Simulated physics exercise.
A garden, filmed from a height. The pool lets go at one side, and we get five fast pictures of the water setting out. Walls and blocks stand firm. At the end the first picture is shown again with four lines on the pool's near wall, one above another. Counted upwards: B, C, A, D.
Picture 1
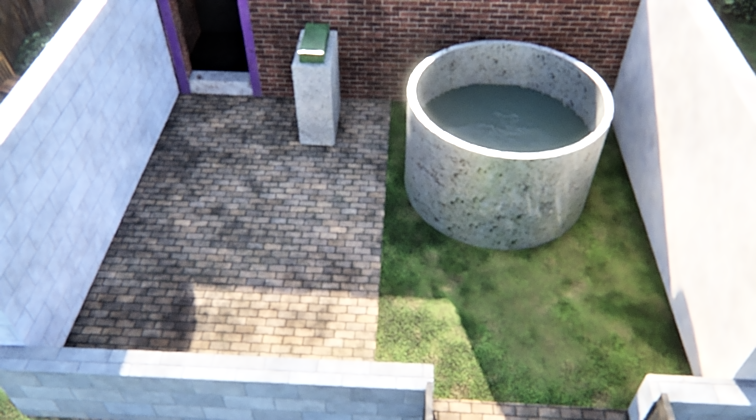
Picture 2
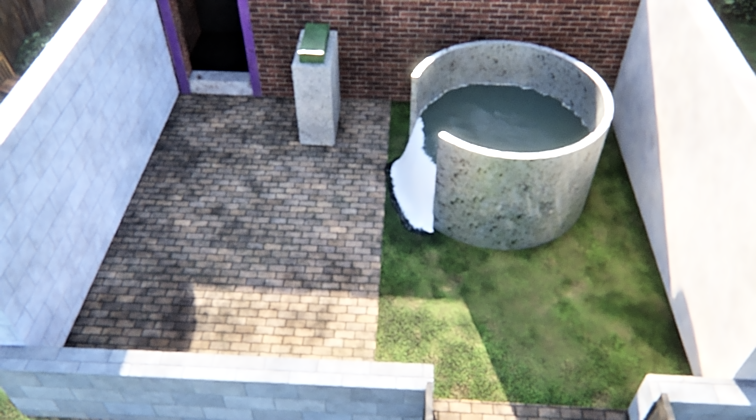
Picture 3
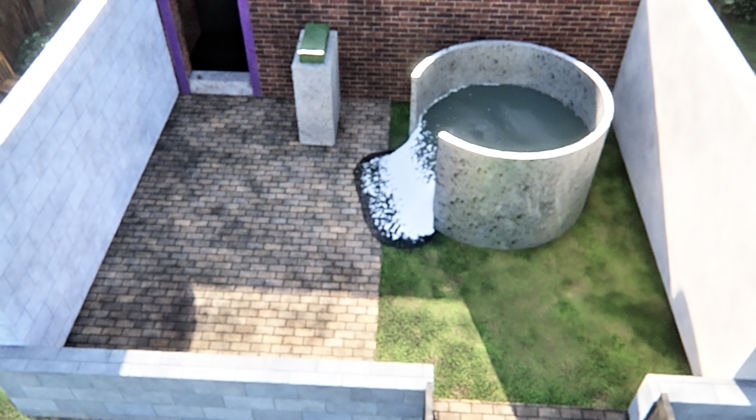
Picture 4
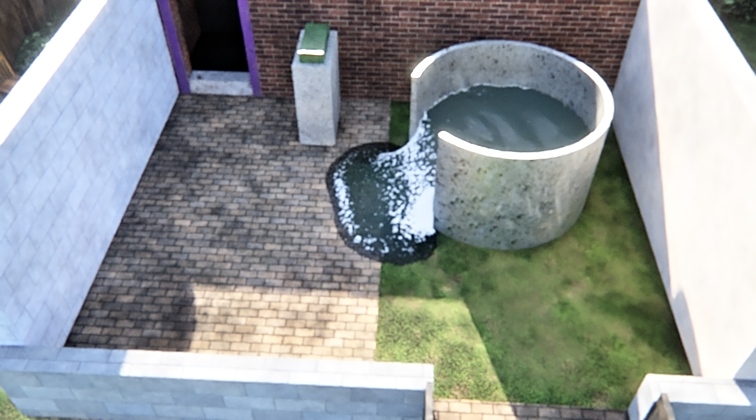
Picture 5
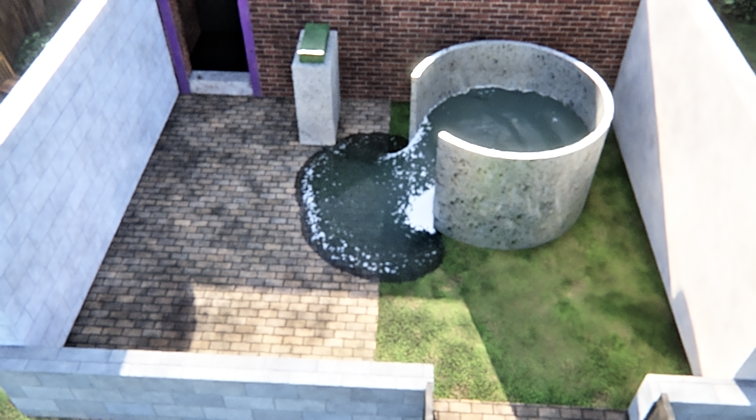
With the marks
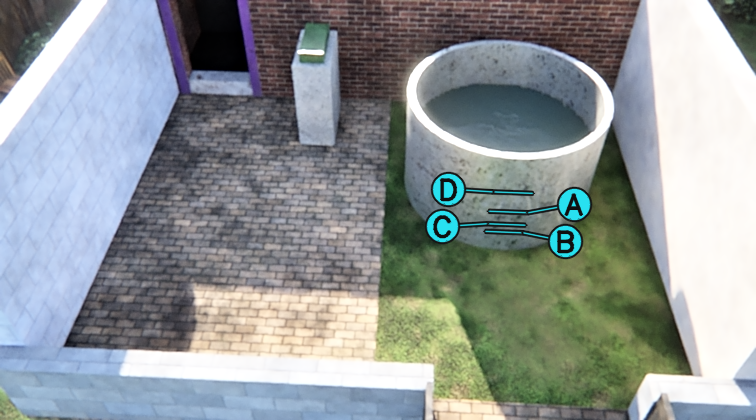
Water pouring through a gap in the left side of a round stone pool, spreading across grass and brick paving in a walled yard.
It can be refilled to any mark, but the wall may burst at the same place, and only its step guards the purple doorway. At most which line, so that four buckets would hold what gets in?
The answer is mark D.
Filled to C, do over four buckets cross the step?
No, that is safe.
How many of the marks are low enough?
All of the four.
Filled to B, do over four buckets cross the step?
No, not at all.
On the marked copy, A at (508, 211); B at (504, 232); C at (506, 224); D at (512, 192); from the bottom up B, C, A, D.
For mark A, nothing gets over.
For mark B, nothing gets over.
For mark C, nothing gets over.
For mark D, a splash gets over, under a bucket.
